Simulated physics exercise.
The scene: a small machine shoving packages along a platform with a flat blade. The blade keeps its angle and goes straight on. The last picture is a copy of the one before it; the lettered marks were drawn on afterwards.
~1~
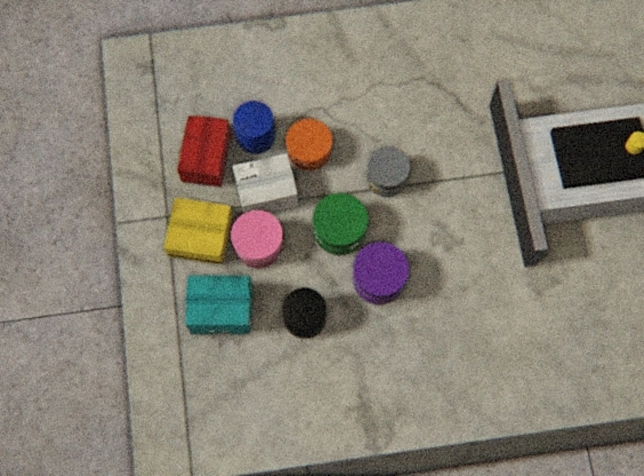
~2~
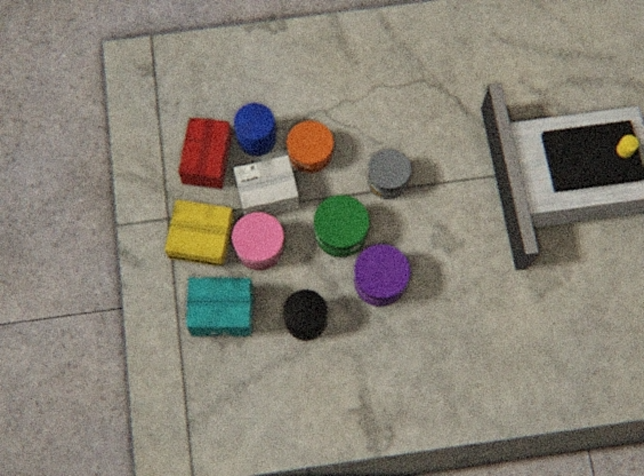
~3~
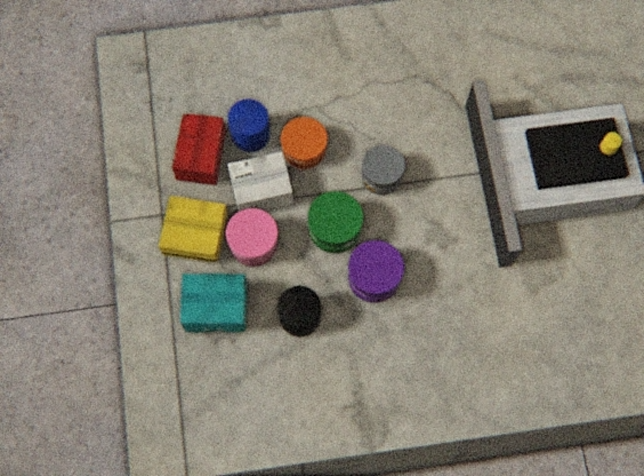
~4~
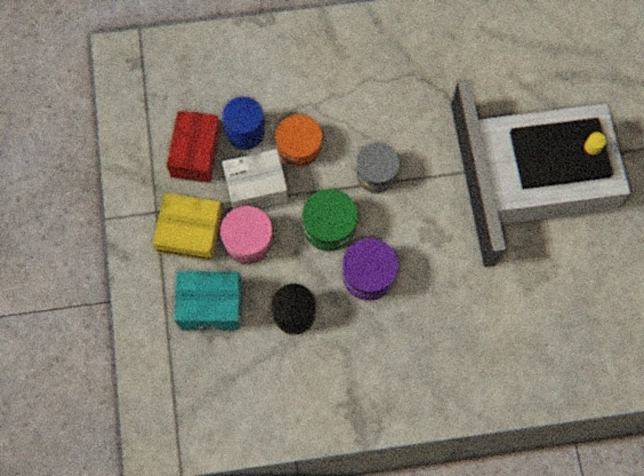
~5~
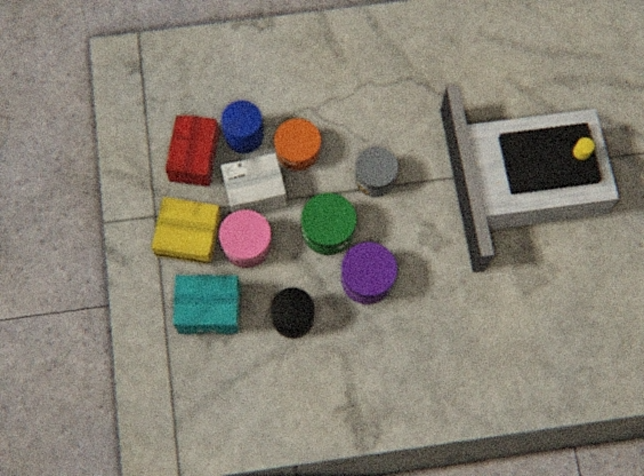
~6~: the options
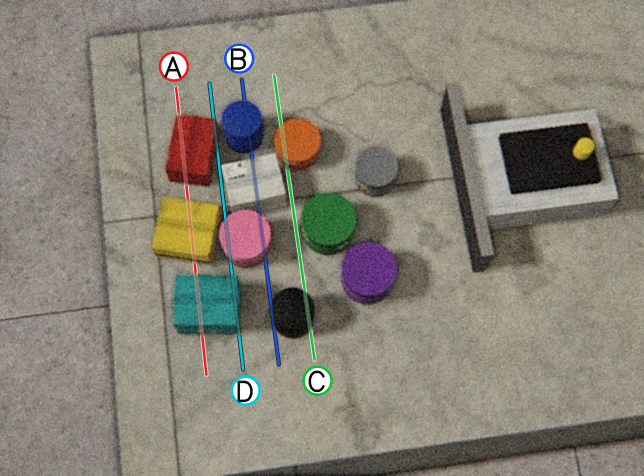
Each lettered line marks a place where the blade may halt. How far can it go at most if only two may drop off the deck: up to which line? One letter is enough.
A.
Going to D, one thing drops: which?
The yellow box goes over.
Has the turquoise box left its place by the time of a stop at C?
No.
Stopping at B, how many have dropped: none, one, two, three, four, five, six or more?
By then, none.
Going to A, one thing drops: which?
The yellow box.
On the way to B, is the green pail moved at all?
Yes.
On the marked copy, A at (190, 224); B at (259, 215); C at (293, 211); D at (225, 219).
Following A. Soon after the start, robot (444, 171); purple pail (348, 277); grey pail (337, 178).
Later, robot (344, 184); yellow box (136, 241); red box (159, 145).
In the end, robot (266, 194); yellow box over the edge; pink pail (111, 262); one fallen.
As for the rest, B is within the limit but short; C is within the limit but short; D is within the limit but short.
